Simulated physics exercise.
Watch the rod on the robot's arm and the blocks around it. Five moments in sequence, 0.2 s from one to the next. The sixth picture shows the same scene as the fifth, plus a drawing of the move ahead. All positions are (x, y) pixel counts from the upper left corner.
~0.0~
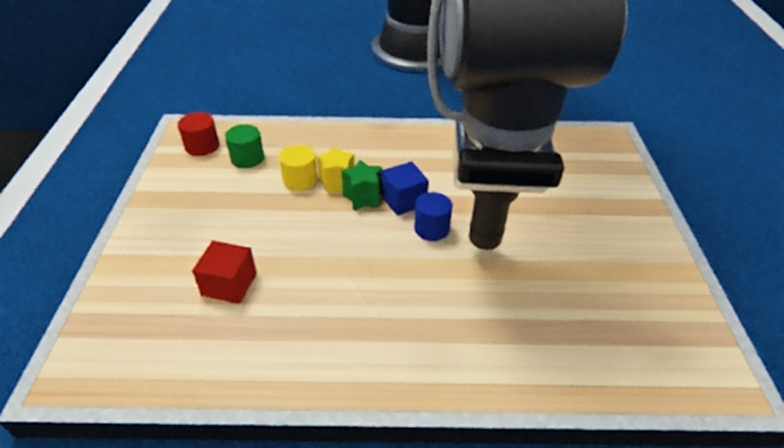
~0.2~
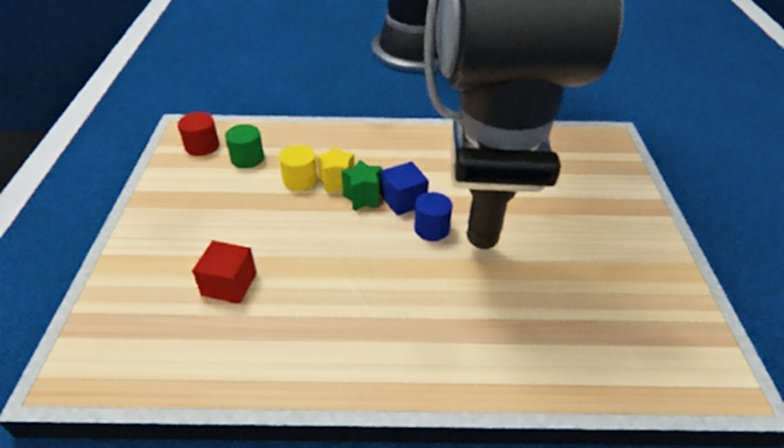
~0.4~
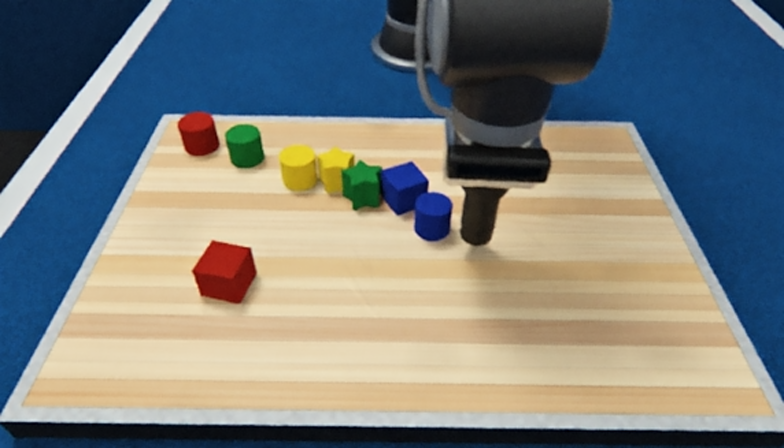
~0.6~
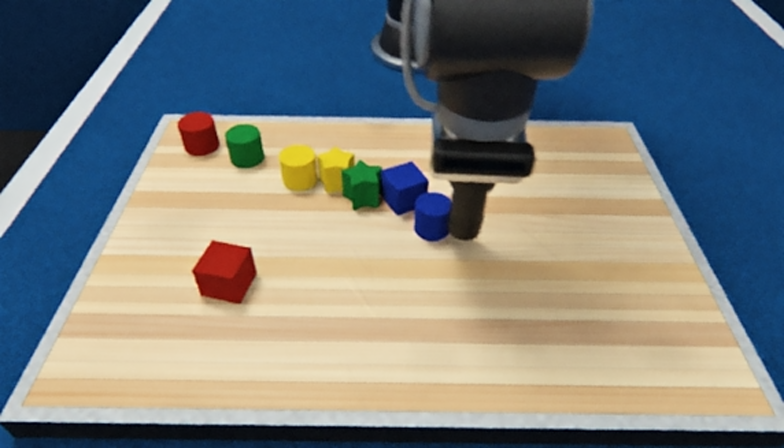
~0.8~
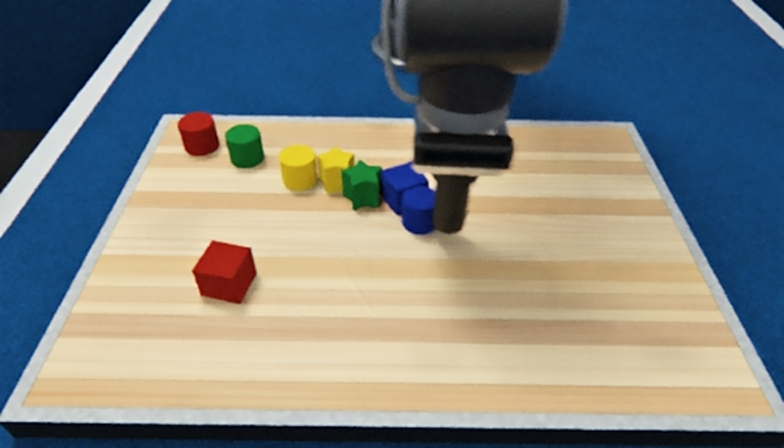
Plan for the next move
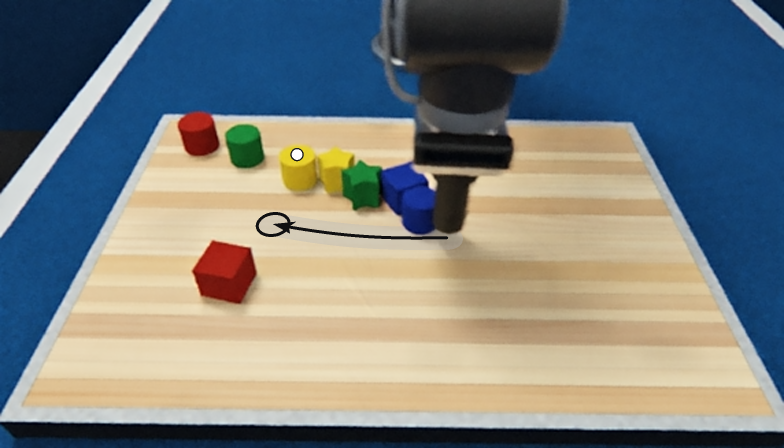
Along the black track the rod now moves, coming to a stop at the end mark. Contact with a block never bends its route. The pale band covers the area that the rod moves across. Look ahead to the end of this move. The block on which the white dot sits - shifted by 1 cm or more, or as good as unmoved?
The block on which the white dot sits will stay where it is.
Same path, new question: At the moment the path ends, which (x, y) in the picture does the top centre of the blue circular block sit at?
It comes to (376, 188).
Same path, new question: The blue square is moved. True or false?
The statement is true.
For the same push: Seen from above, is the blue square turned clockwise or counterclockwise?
The sense of turning is clockwise.
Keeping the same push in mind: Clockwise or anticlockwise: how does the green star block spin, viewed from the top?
From overhead, anticlockwise.
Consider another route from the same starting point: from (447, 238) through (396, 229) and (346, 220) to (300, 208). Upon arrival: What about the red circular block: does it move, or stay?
Right where it was.
Drawn move, from (447, 238) through (388, 238) and (329, 233) to (273, 224); the dot is on the yellow circular block.
On the path given first. One third of the way, rod at (388, 223); green star block at (361, 170), turned 15° anticlockwise; blue square at (398, 166), turned 25° clockwise; blue circular block at (382, 189).
Two thirds of the way, rod at (327, 219); green star block at (361, 169), turned 20° anticlockwise; blue square at (399, 165), turned 25° clockwise; blue circular block at (376, 188).
At the end, rod at (270, 210); yellow circular block still; green star block at (361, 169), turned 20° anticlockwise; blue square at (399, 165), turned 25° clockwise; blue circular block at (376, 188).
